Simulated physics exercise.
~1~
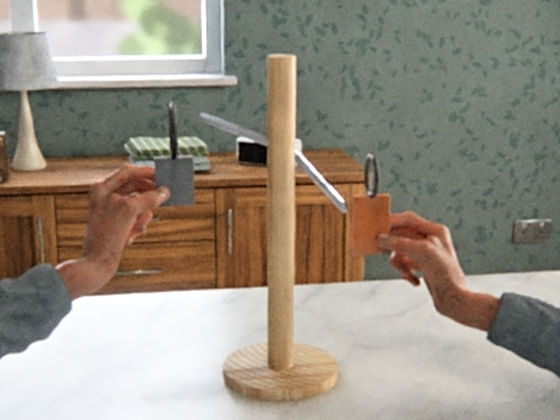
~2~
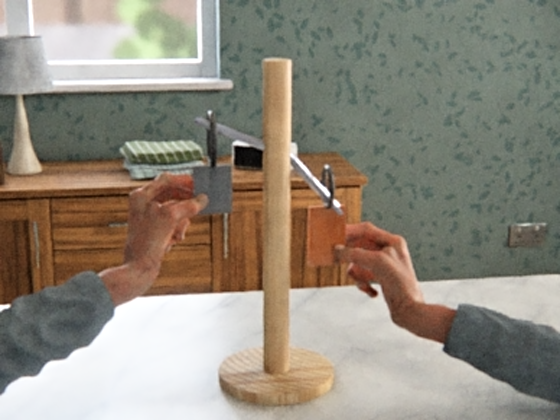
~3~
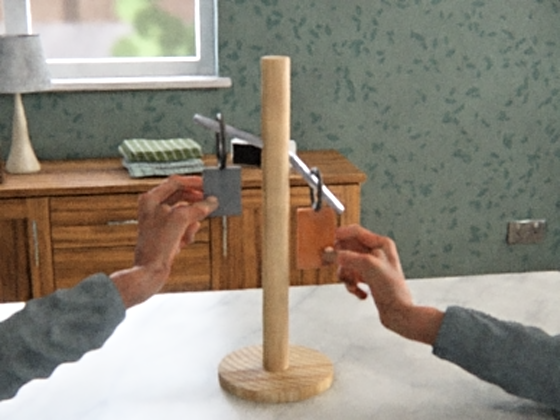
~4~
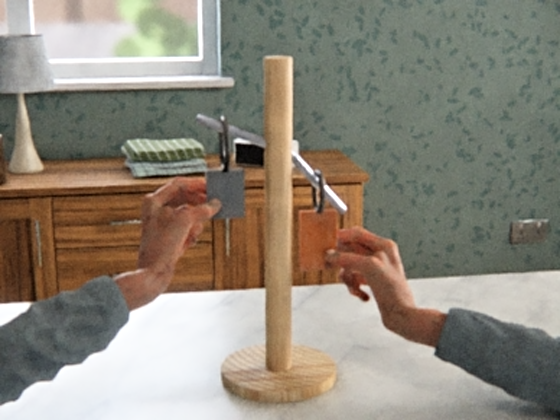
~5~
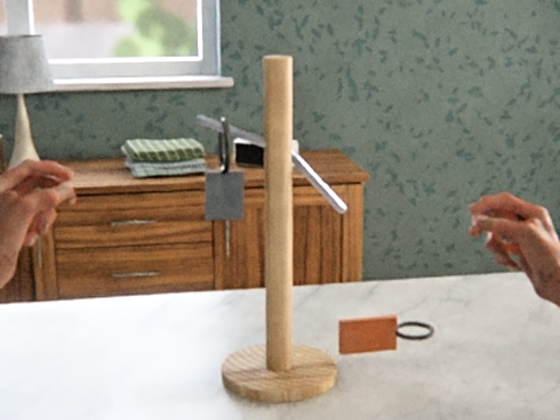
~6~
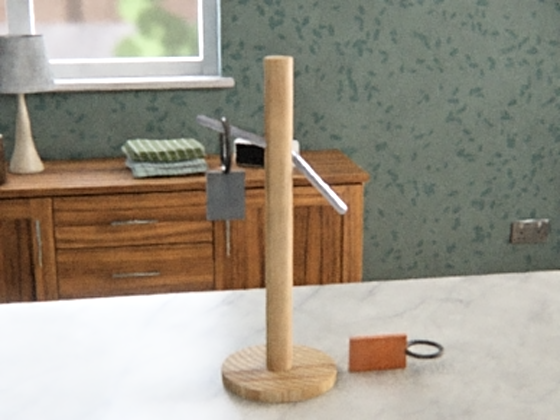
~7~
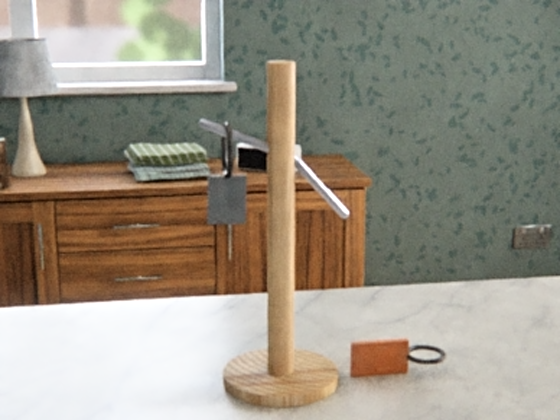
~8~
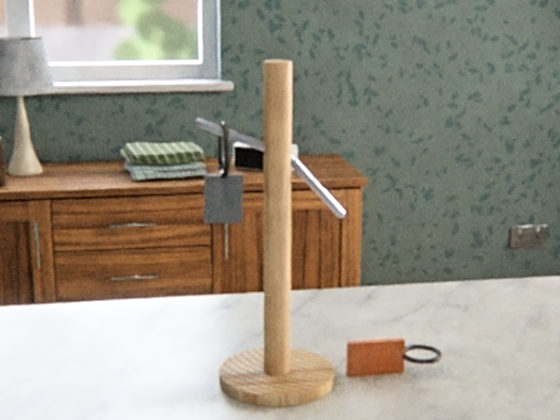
Two tags with dark rings, a grey one at left and an orange one at right, are carried by two grey-sleeved hands toward a wooden peg stand on a pale marble table. The slightly swaying view faces the stand, whose metallic bar slopes down to the right, with a wooden sideboard, lamp and window behind. The hands bring both tags inward to the bar, then let go and draw back. The grey tag stays hanging on the left, while the orange tag drops and turns sideways. It ends lying on the table, right of the round base.
